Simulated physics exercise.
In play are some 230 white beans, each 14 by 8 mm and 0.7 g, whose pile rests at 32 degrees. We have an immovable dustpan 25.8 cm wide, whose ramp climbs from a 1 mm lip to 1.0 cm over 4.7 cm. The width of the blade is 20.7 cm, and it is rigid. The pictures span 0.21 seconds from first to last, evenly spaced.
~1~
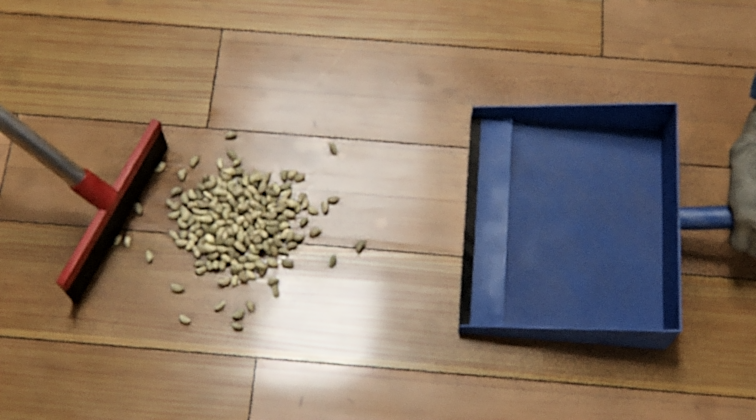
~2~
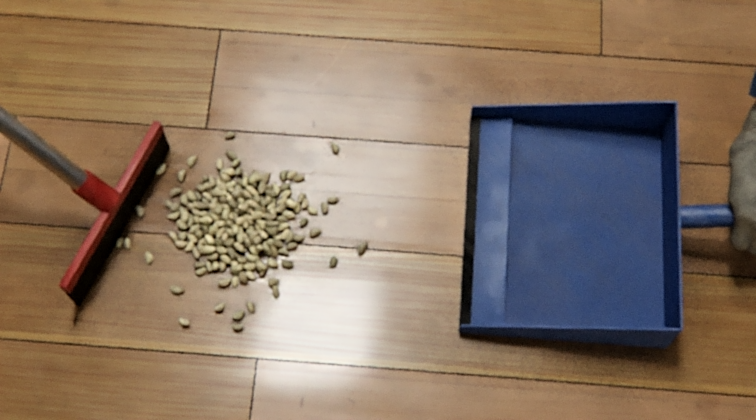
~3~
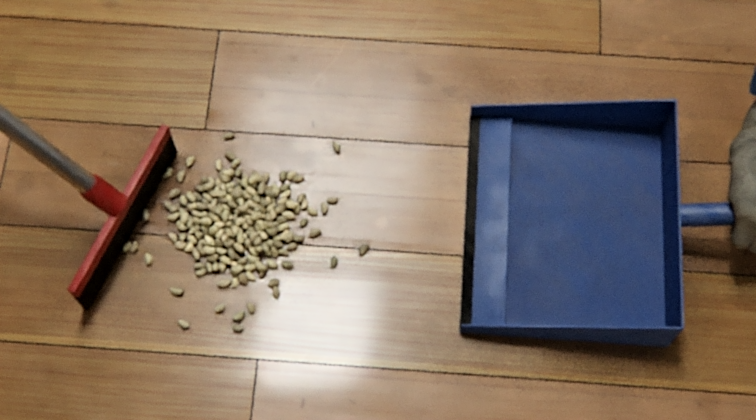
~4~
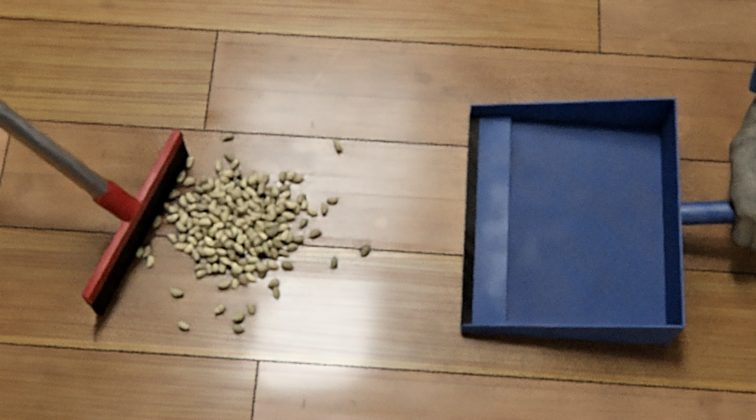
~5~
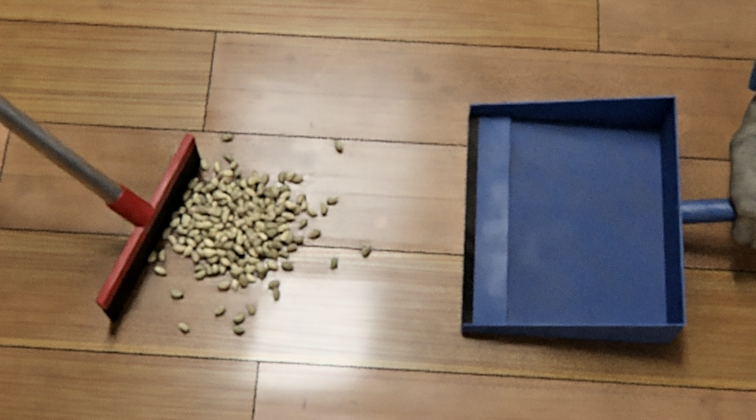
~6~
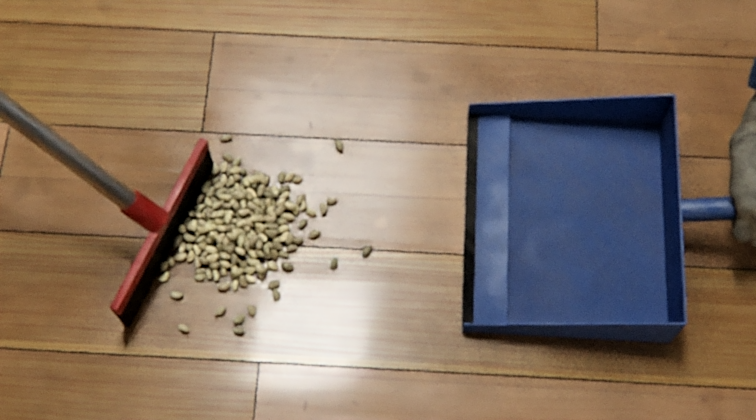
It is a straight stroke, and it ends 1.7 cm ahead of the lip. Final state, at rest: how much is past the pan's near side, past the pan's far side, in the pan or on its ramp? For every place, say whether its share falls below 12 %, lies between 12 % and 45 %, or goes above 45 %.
Near side: Between 12 % and 45 %, far side: Below 12 %, pan: Between 12 % and 45 %.
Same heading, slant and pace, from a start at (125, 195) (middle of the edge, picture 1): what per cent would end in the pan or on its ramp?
Something close to 20 percent.
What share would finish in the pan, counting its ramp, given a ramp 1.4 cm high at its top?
Near 20 per cent, then.
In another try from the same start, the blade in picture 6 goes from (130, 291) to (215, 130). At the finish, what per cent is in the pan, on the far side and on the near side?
That ends as pan 10, far 0, and near 20.
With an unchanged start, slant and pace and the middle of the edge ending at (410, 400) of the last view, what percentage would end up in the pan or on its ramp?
Share caught: Approx. 0 %.
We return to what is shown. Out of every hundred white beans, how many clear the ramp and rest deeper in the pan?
Near 0 per cent, I'd say.
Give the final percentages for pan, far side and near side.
Near side 30 %, far side 0 %, pan 20 %.
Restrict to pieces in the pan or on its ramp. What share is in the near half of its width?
Roughly 100 percent.
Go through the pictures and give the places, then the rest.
The first picture shows blade from (64, 284) to (156, 127), moved 0.0 cm, 0 of the pieces shifted so far; middle of the pieces at (243, 220); pan at (582, 230).
The second picture shows blade from (67, 287) to (158, 129), moved 0.3 cm, 0 of the pieces shifted so far; middle of the pieces at (243, 220).
The third picture shows blade from (75, 292) to (166, 133), moved 1.3 cm, 6 of the pieces shifted so far; middle of the pieces at (242, 221).
The fourth picture shows blade from (89, 297) to (178, 137), moved 2.9 cm, 7 of the pieces shifted so far; middle of the pieces at (242, 222).
The fifth picture shows blade from (103, 303) to (191, 142), moved 4.4 cm, 25 of the pieces shifted so far; middle of the pieces at (242, 223).
The sixth picture shows blade from (117, 309) to (204, 146), moved 6.0 cm, 103 of the pieces shifted so far; middle of the pieces at (245, 224); pan at (583, 224).
Then, 0.35 s after the last picture, middle of the blade 19 cm from the lip; 0 % over the lip, far side 0 %, near side 10 %.
Then, 0.58 s after the last picture, middle of the blade 11 cm from the lip; 0 % over the lip, far side 0 %, near side 20 %.
Then, 0.92 s after the last picture, middle of the blade 5 cm from the lip; 20 % over the lip, far side 0 %, near side 30 %.
In the end, near side 30 %, far side 0 %, pan 20 %, in front of the lip or behind the blade 50 %.
